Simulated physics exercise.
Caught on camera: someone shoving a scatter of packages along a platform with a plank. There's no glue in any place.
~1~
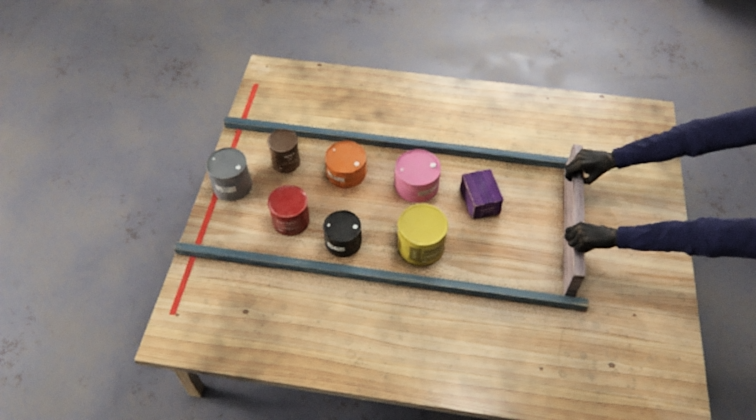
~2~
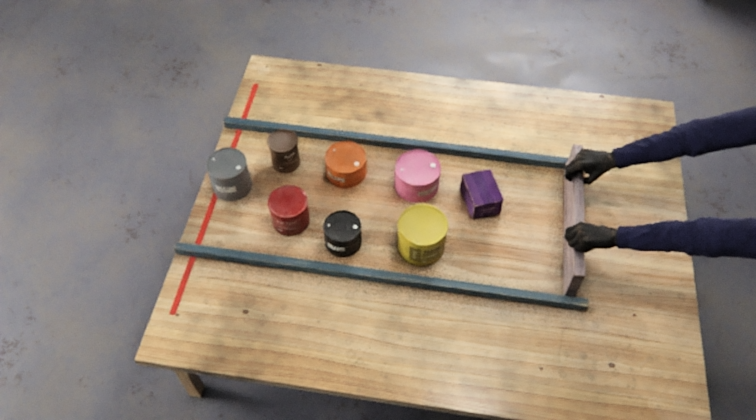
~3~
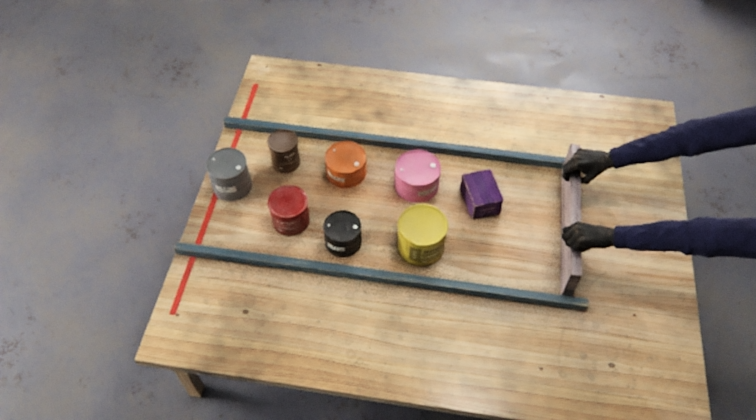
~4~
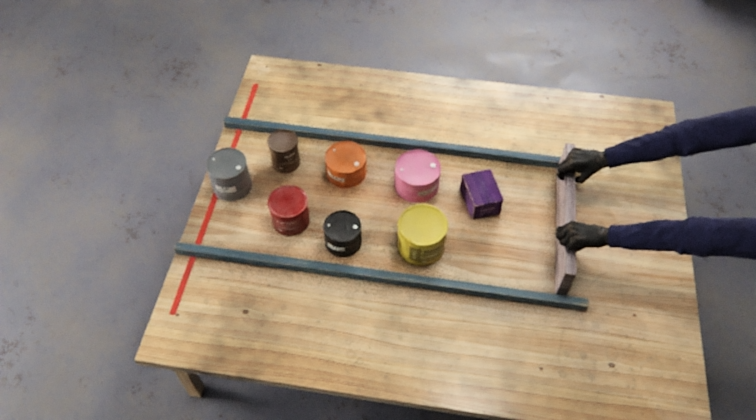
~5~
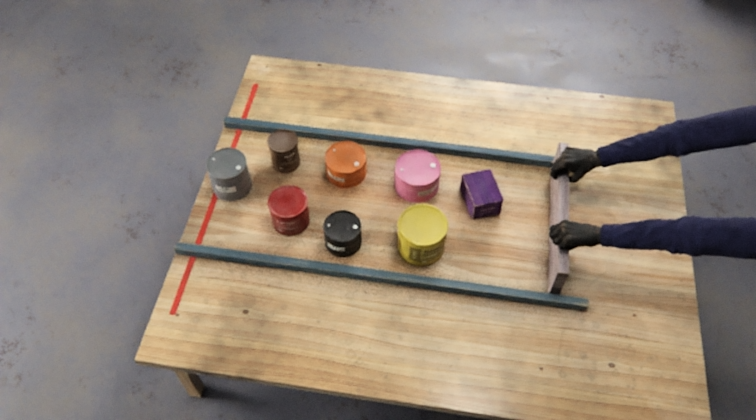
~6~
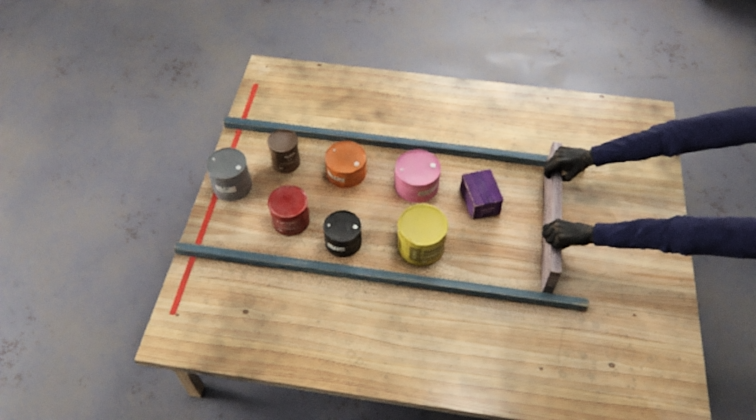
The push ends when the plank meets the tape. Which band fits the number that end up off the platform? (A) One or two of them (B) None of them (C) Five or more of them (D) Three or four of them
C, five or more of them.
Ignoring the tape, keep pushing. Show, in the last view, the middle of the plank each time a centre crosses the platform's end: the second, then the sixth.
Its centre point is roughly (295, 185) and later (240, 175).
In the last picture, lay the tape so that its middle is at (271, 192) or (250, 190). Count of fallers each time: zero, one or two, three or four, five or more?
For the first place 3 or 4, for the second five or more.
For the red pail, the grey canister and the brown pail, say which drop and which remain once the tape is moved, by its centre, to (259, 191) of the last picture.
Short version: The red pail sits tight, the grey canister heads down, the brown pail heads down.
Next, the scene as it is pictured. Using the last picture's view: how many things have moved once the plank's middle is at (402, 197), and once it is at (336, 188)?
At first I count 6, and then 7.
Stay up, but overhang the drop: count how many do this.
Overhanging: 1.
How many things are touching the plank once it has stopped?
The answer is 1.
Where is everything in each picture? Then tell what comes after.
In the first frame, grey canister (229, 174); brown pail (284, 152); red pail (289, 211); plank (573, 219); tape (219, 186).
In the second frame, brown pail (284, 152); pink canister (417, 176).
In the third frame, red pail (289, 211); purple parcel (481, 194).
In the fourth frame, grey canister (229, 175); black canister (343, 234).
In the fifth frame, brown pail (284, 152); yellow pail (422, 235).
In the sixth frame, grey canister (229, 175); brown pail (284, 152); red pail (289, 211); plank (552, 216); tape (219, 186).
Soon after, none off yet; grey canister at rest near (229, 175); brown pail at rest near (284, 152); red pail at rest near (289, 211).
By the end, the number that fall off is five or more; fallen, yellow pail, pink canister, black canister, orange canister, red pail, brown pail and grey canister.
